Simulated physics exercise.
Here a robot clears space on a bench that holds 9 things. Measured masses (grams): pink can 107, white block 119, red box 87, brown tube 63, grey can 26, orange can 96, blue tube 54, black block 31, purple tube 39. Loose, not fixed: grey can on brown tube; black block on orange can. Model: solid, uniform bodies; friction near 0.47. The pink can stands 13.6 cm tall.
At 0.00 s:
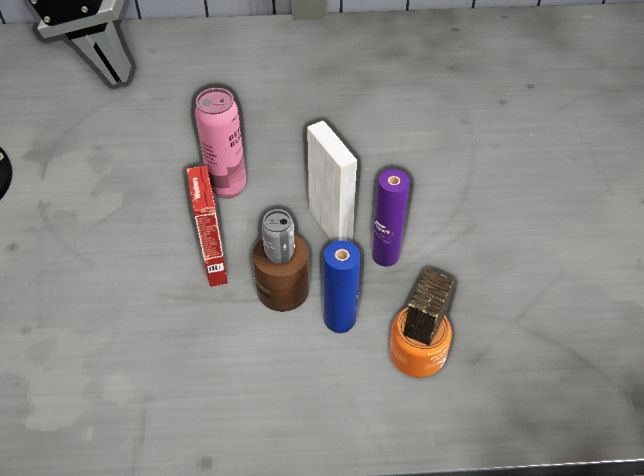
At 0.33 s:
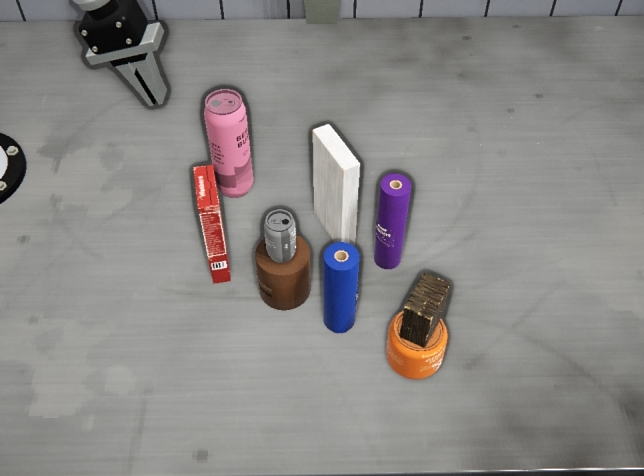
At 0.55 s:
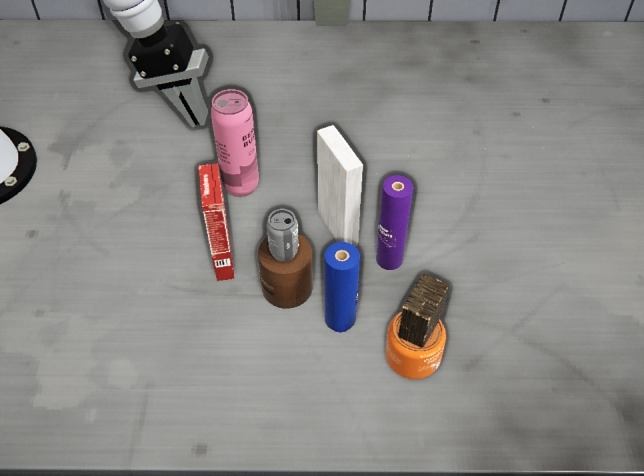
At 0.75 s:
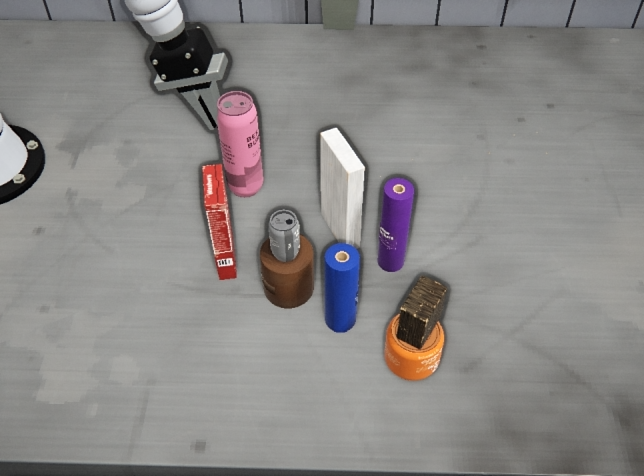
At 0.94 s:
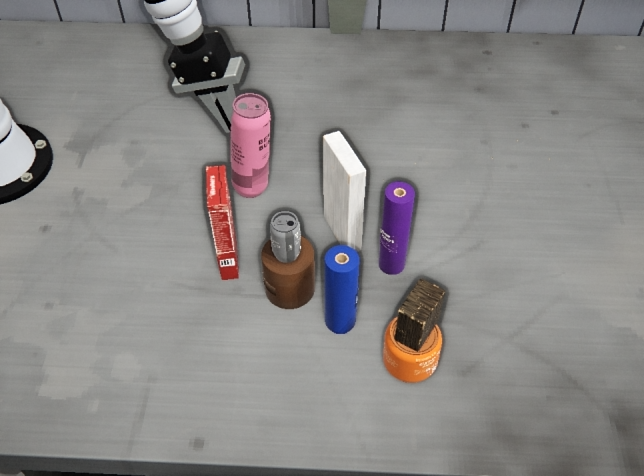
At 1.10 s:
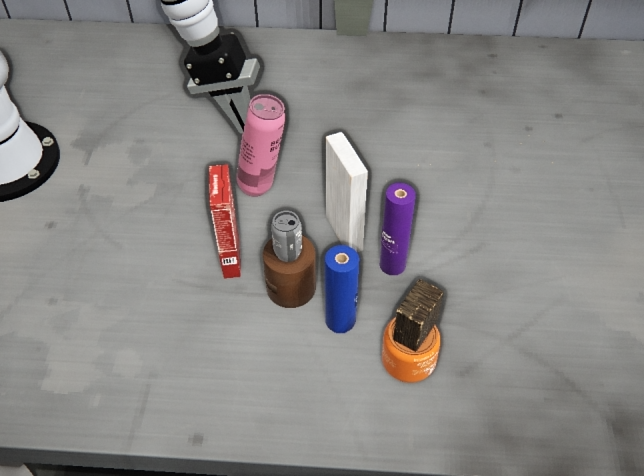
A tall pink can stands at the upper left of a grey metal bench, seen from above at an angle. Beside it are a red box, a small grey can on a brown tube, a white block, blue and purple tubes, and a black block on an orange can. As the camera shifts slightly, a robot gripper moves right from the upper left, meets the pink can and tilts it slightly rightward.
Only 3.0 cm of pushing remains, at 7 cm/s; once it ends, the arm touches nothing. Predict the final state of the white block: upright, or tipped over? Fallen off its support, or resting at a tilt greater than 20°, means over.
The white block finishes upright.
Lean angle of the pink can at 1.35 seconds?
At that moment it is near 20° away from upright.
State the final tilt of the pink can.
In the end, 90 degrees or so off vertical.
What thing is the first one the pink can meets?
White block.
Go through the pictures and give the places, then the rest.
Gripper tip (111, 49), pink can (222, 147) not leaning; white block (331, 188), in the first picture.
Gripper tip (150, 75), pink can (230, 147) not leaning; red box (213, 227), brown tube (284, 272), in the second picture.
Gripper tip (193, 98), pink can (236, 147) not leaning; grey can (283, 237), orange can (415, 345), in the third picture.
Gripper tip (212, 101), pink can (241, 148) not leaning; blue tube (341, 290), black block (421, 313), in the fourth picture.
Gripper tip (229, 104), pink can (250, 149) tipped 5°; purple tube (396, 231), in the fifth picture.
Gripper tip (243, 105), pink can (260, 149) tipped 11°; white block (345, 196), in the sixth picture.
By 1.35 s, tilt pink can 20°.
By 1.65 s, white block and pink can touch at 1.59 s; tilt pink can 69°.
By 2.10 s, tilt pink can 90°.
In the end pink can is over (lying or leaning past 20°); 8 still stand.
